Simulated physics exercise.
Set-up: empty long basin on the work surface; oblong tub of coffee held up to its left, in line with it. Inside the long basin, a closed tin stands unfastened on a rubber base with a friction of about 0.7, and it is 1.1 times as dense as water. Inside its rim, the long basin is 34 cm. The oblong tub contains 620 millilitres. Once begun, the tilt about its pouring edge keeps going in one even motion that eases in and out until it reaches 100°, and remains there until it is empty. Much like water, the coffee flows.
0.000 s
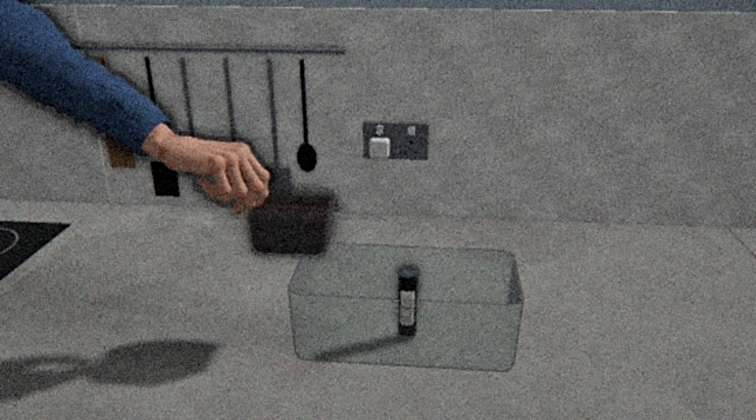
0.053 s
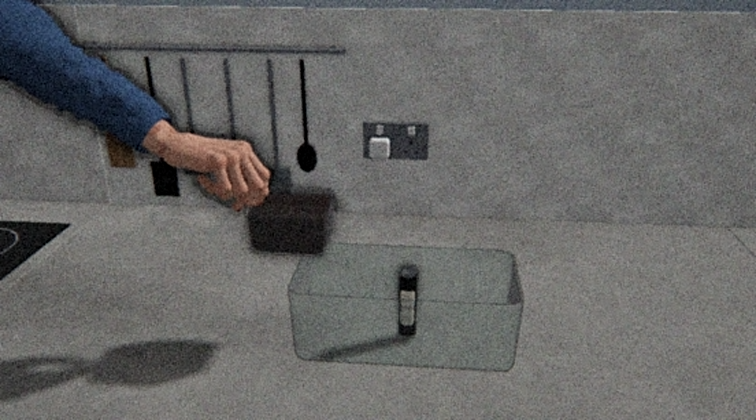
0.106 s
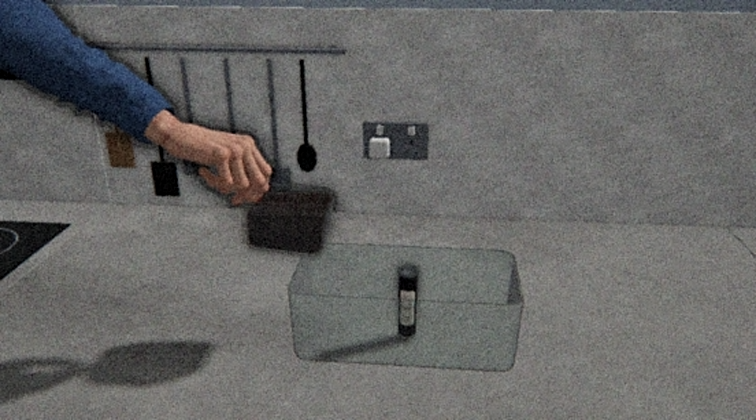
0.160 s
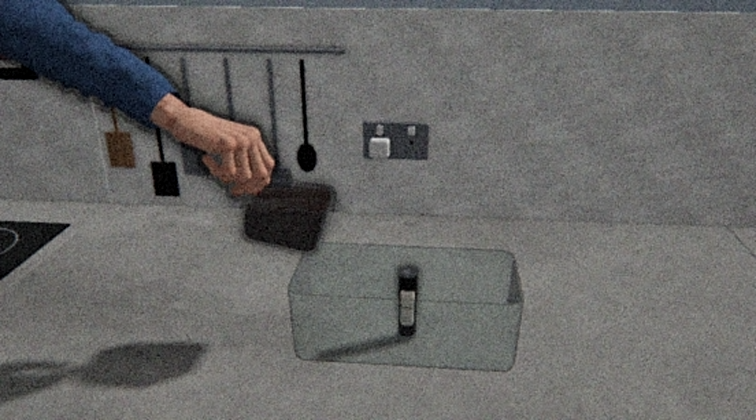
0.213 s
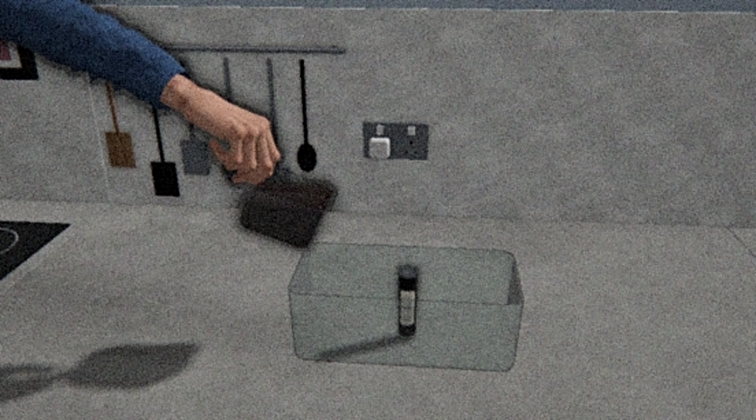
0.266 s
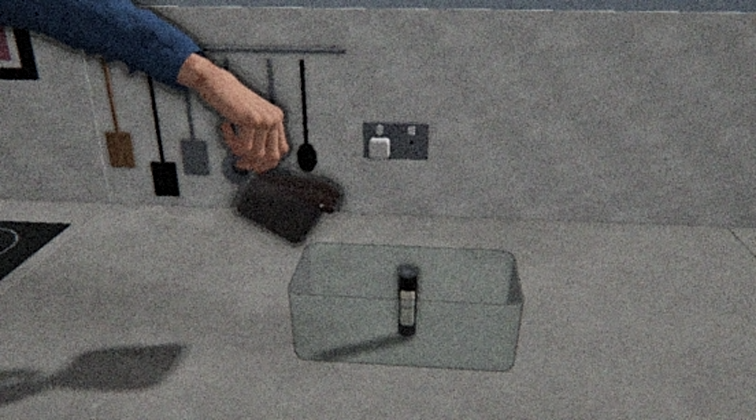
A hand tilts a small dark tub rightward above the left side of a clear basin.
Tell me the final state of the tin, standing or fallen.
The tin ends fallen.
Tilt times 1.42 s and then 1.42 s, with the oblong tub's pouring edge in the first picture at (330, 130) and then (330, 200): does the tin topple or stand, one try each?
In the first try it remains standing; in the second it remains standing.
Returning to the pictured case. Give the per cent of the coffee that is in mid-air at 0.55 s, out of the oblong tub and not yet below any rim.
Around 46 percent.
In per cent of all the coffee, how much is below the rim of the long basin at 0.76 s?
Some 82 percent.
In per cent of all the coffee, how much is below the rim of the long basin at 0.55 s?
The basin holds roughly 14 in a hundred parts at that moment.
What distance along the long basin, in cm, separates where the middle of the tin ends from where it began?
Roughly 7.5 cm.
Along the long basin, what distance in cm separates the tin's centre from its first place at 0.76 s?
Reading: Roughly 2 cm.
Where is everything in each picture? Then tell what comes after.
Tilt 0°; pouring edge (331, 202); surface from (254, 204) to (330, 206); the long basin's rim runs from (298, 267) to (518, 277); the tin's top is at (408, 274), in the first picture.
Tilt 1°; pouring edge (331, 202); surface from (254, 203) to (330, 205), in the second picture.
Tilt 5°; pouring edge (331, 202); surface from (253, 201) to (330, 202), in the third picture.
Tilt 12°; pouring edge (330, 202); surface from (252, 197) to (330, 199), in the fourth picture.
Tilt 20°; pouring edge (330, 202); surface from (250, 191) to (330, 196); 1 per cent is over the edge, in the fifth picture.
Tilt 30°; pouring edge (330, 202); surface from (247, 185) to (331, 197); 4 per cent is over the edge, in the sixth picture.
Then, 0.55 s in, the tilt is 87° and 40 per cent is still to pour; the tin stands where it began.
Then, 0.76 s in, the tilt is 100° and 5 per cent is still to pour; the tin leans 20°.
Then, 0.98 s in, the tilt is 100° and 0 per cent is still to pour; the tin lies on its side.
Then, 1.22 s in, the tilt is 100° and 0 per cent is still to pour; the tin lies on its side.
Finally, the tin lies on its side.
